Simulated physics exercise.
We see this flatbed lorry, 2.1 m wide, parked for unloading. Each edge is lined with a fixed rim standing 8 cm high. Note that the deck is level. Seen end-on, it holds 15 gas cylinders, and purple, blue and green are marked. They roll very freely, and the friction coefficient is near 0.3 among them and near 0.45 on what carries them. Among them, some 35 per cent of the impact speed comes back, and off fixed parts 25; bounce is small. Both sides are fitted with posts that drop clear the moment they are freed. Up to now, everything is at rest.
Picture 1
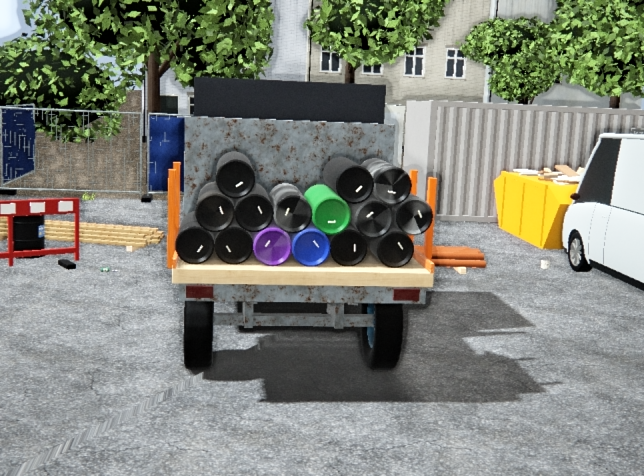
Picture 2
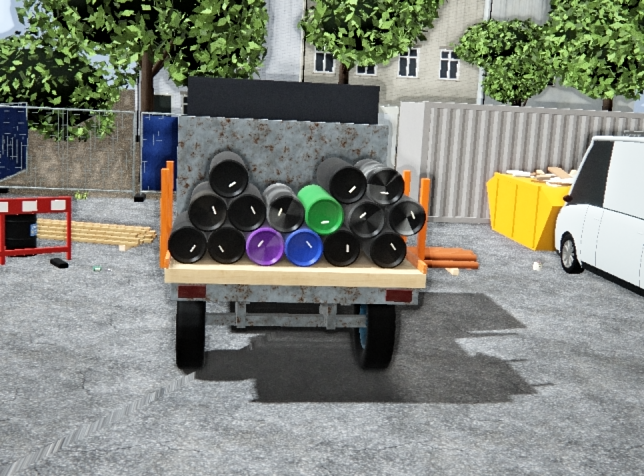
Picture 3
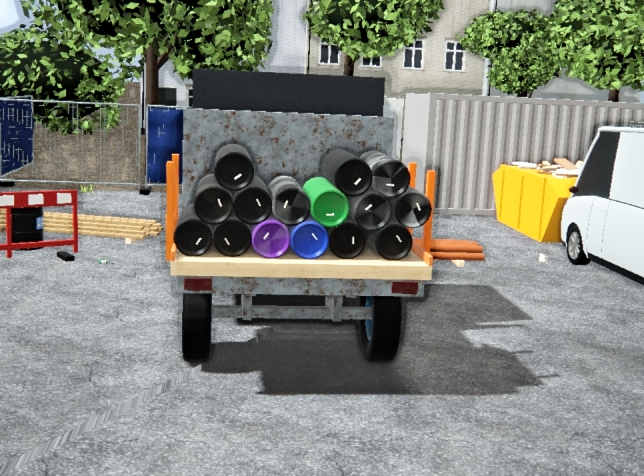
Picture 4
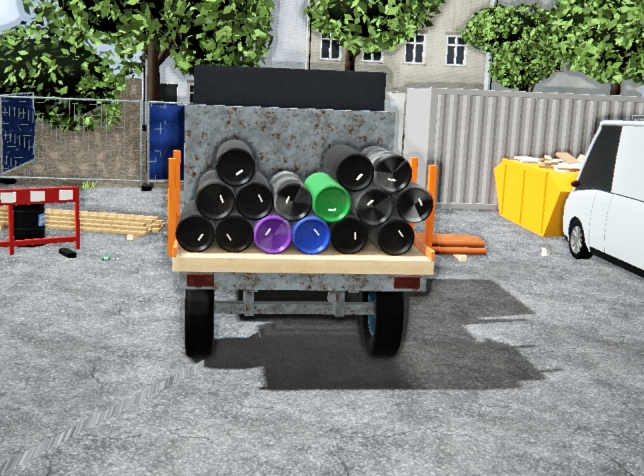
Nothing moved on the parked flatbed, where black cylinders and single purple, blue and green ones lay stacked between orange posts; only the view shifted slightly, with a white vehicle off to the right.
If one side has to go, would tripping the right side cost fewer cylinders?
Safer bet: The left.
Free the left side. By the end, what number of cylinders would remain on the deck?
Count: 15.
Side on the left freed, after 0.6 s, purple is on the deck, 80 cm from the left edge; blue is on the deck, 100 cm from the right edge; green is up on others, 85 cm from the right edge; 0 gone from the deck.
Side on the left freed, at the end, purple is on the deck, 80 cm from the left edge; blue is on the deck, 100 cm from the right edge; green is up on others, 85 cm from the right edge; 0 gone from the deck.
Side on the right freed, after 0.8 s, purple is on the deck, 80 cm from the left edge; blue is on the deck, 100 cm from the right edge; green is up on others, 85 cm from the right edge; 2 gone from the deck.
Side on the right freed, at the end, purple is on the deck, 80 cm from the left edge; blue is on the deck, 100 cm from the right edge; green is up on others, 85 cm from the right edge; 2 gone from the deck.
